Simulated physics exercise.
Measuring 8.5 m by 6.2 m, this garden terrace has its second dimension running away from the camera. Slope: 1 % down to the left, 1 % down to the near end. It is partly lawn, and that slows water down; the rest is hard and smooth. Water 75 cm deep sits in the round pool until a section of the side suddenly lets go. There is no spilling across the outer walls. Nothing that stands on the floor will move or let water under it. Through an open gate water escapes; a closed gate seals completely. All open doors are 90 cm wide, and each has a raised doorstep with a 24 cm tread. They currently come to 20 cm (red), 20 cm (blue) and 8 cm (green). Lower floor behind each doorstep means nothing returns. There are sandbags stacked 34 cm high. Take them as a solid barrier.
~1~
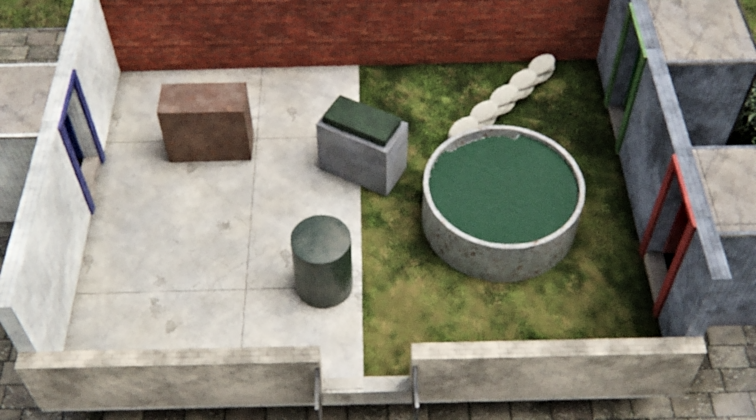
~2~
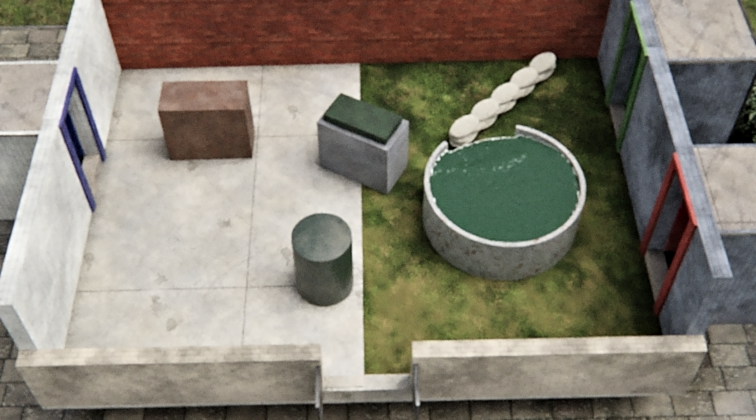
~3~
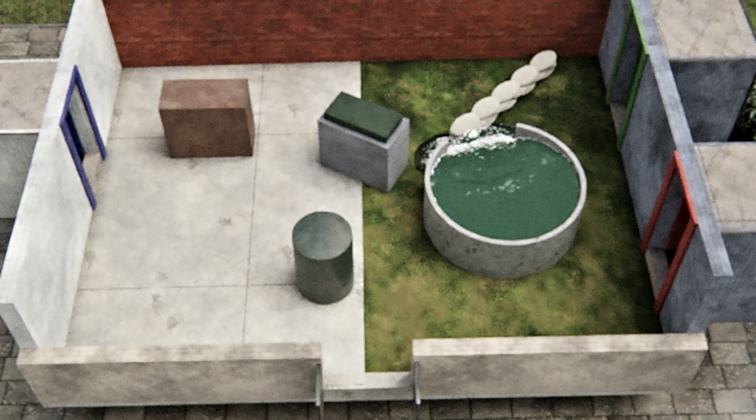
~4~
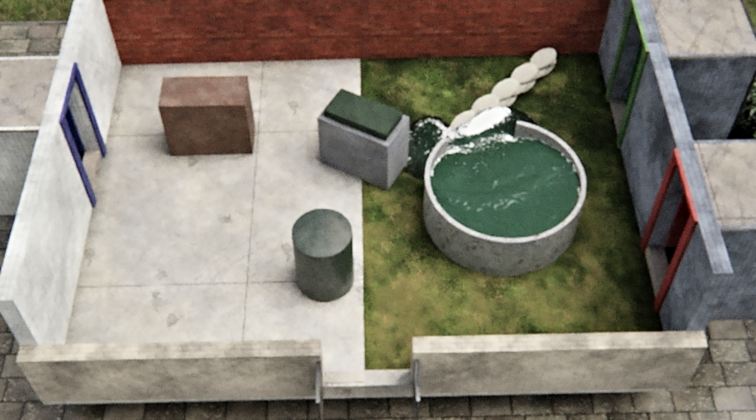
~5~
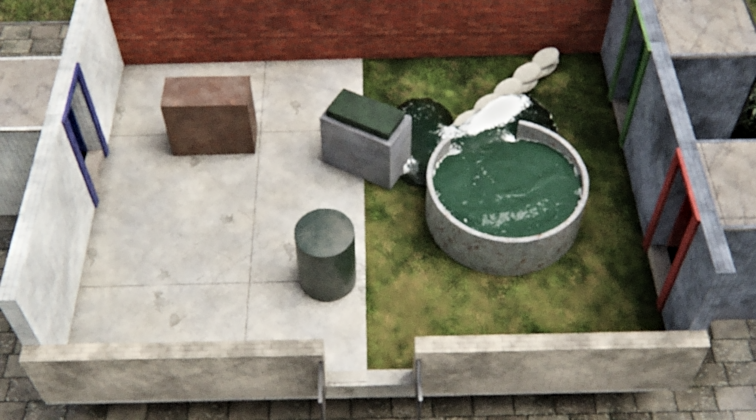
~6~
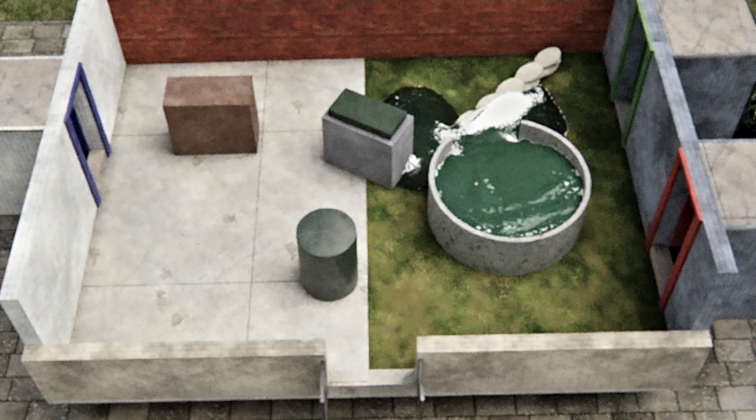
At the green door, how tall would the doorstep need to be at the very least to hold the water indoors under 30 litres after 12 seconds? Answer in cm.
The doorstep would need roughly 17 cm.
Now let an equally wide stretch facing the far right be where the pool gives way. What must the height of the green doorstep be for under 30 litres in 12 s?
A minimum of about 30 cm.
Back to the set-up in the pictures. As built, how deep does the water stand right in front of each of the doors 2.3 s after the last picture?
Red door: 0 cm; blue door: 0 cm; green door: 19 cm.
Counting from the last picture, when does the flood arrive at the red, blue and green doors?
It reaches red at 3.8 s, blue at 3.4 s, and green at 0.7 s.
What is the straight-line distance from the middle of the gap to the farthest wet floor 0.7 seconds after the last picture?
Near 3.2 metres, give or take.
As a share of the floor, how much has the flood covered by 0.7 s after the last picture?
About 20 per cent.
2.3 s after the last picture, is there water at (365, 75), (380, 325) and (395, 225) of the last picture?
Point by point, the first is awash, the second spared and the third awash.
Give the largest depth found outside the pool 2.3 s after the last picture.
Around 30 centimetres.
Then, 0.7 s after the last picture water covers 20 % of the floor, deepest (50 cm) near (479, 142); 8 cm at the green door, 0 litres in over its 8 cm doorstep.
Then, 2.3 s after the last picture water covers 40 % of the floor, deepest (30 cm) near (469, 150); 19 cm at the green door, 80 litres in over its 8 cm doorstep.
Then, 11.3 s after the last picture water covers 90 % of the floor, deepest (11 cm) near (64, 377); 7 cm at the green door, 215 litres in over its 8 cm doorstep.
At the green door as built, the water peaked near 20 cm, 1.5 s after the last picture.
With a doorstep of 14 cm, 68 litres would have come in within the 12 s; with 19 cm, 17 litres. So under 30 litres takes about 17 cm.
